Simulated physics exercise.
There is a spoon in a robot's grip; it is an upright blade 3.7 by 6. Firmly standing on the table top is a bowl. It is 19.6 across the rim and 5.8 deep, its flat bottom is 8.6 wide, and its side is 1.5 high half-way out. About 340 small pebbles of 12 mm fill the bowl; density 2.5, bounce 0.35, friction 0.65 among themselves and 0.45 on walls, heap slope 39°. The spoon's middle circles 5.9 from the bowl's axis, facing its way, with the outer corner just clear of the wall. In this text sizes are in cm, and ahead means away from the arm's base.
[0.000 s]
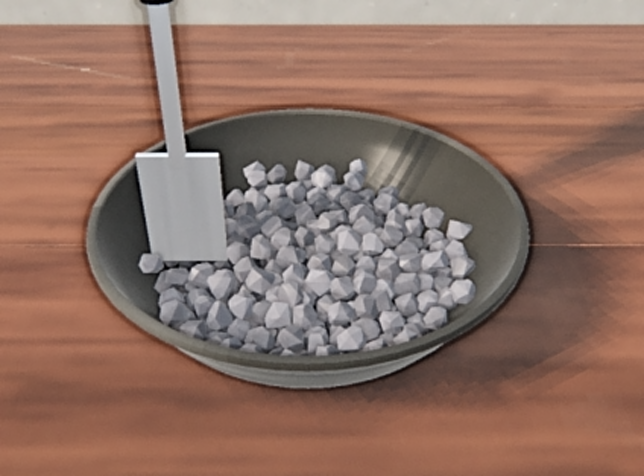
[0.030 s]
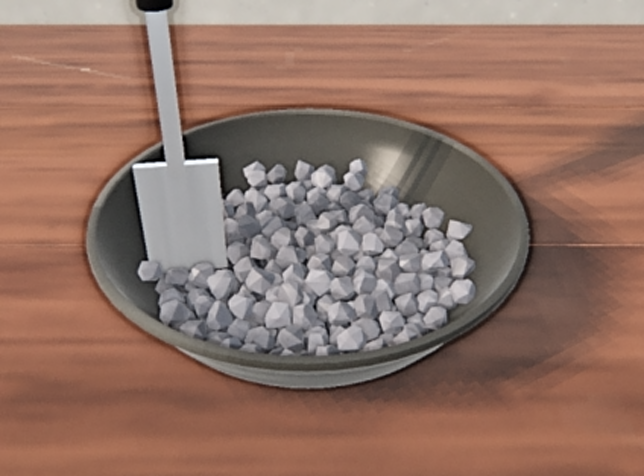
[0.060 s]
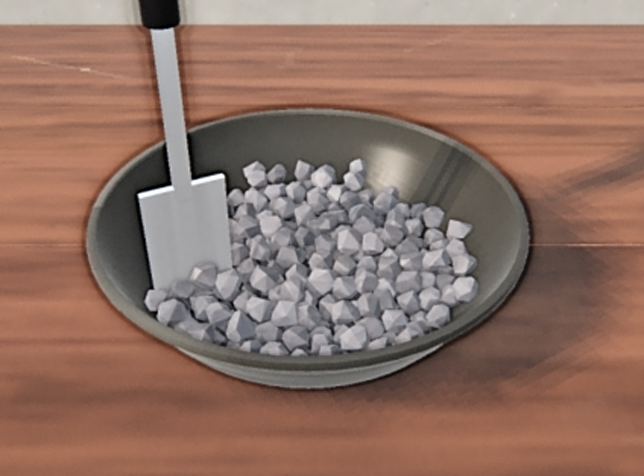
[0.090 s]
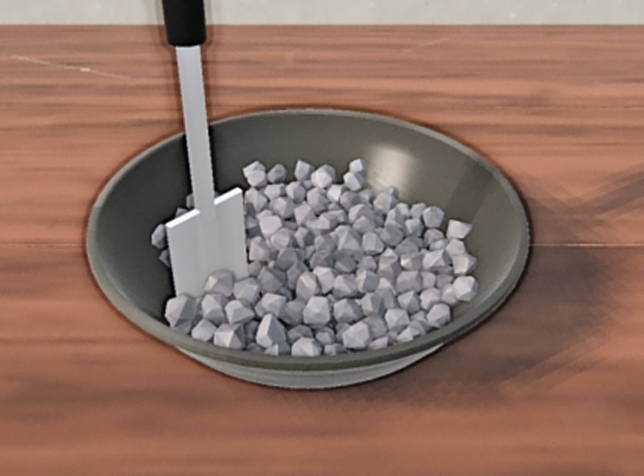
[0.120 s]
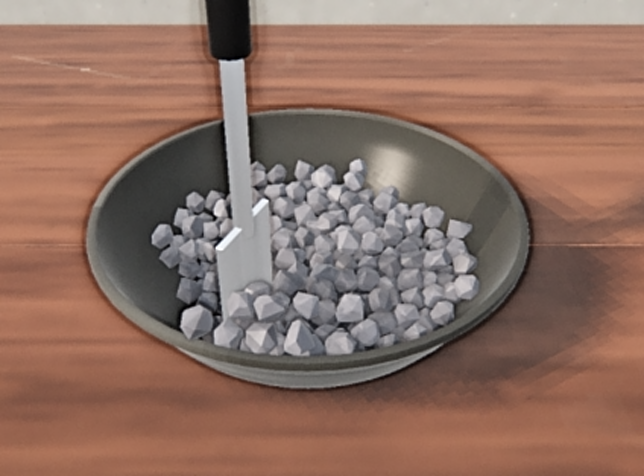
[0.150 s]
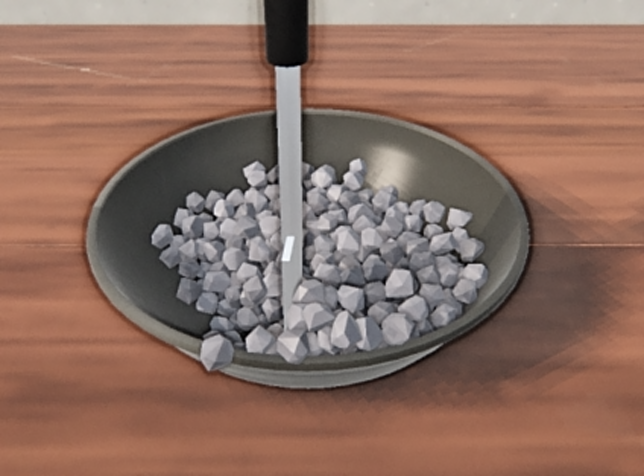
A flat silver blade on a straight stem with a black handle dips slightly at the left of a dark grey-green bowl, then sweeps toward the near side, turning edge-on as it pushes pale grey pebbles rightward. The pebbles bunch up near the front rim, one sitting at its edge, while others spread behind the blade. The bowl stays still on a reddish-brown wooden tabletop, seen from above at an angle by a steady camera.
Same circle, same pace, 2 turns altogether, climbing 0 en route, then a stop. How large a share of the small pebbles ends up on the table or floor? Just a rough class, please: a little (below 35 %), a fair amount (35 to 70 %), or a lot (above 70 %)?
A fair amount.
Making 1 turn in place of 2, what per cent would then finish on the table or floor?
25 %.
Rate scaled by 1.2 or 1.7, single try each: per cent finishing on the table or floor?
I'd expect near 50 per cent, then near 55 per cent.
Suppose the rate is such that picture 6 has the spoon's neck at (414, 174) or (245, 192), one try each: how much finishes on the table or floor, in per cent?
Around 50 and 35 percent, in that order.
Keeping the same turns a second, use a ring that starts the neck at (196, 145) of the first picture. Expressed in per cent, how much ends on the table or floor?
45 %.
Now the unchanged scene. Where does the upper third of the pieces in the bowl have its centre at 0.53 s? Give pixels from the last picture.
I'd put its middle near (171, 220).
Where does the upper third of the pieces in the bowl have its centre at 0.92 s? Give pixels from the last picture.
Near (360, 181).
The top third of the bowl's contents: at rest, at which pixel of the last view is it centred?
Around (215, 305).
After 0.53 s, 333° round, highest piece 9 above the table; 276 in the bowl, 49 on the table or floor, 20 in flight or on the tool.
After 0.92 s, 222° round, highest piece 8 above the table; 224 in the bowl, 110 on the table or floor, 11 in flight or on the tool.
After 1.31 s, 0° round, highest piece 6 above the table; 197 in the bowl, 148 on the table or floor.
After 2.01 s, 0° round, highest piece 6 above the table; 197 in the bowl, 148 on the table or floor.
In the end, 197 in the bowl, 148 on the table or floor. That is 43 % on the table or floor.
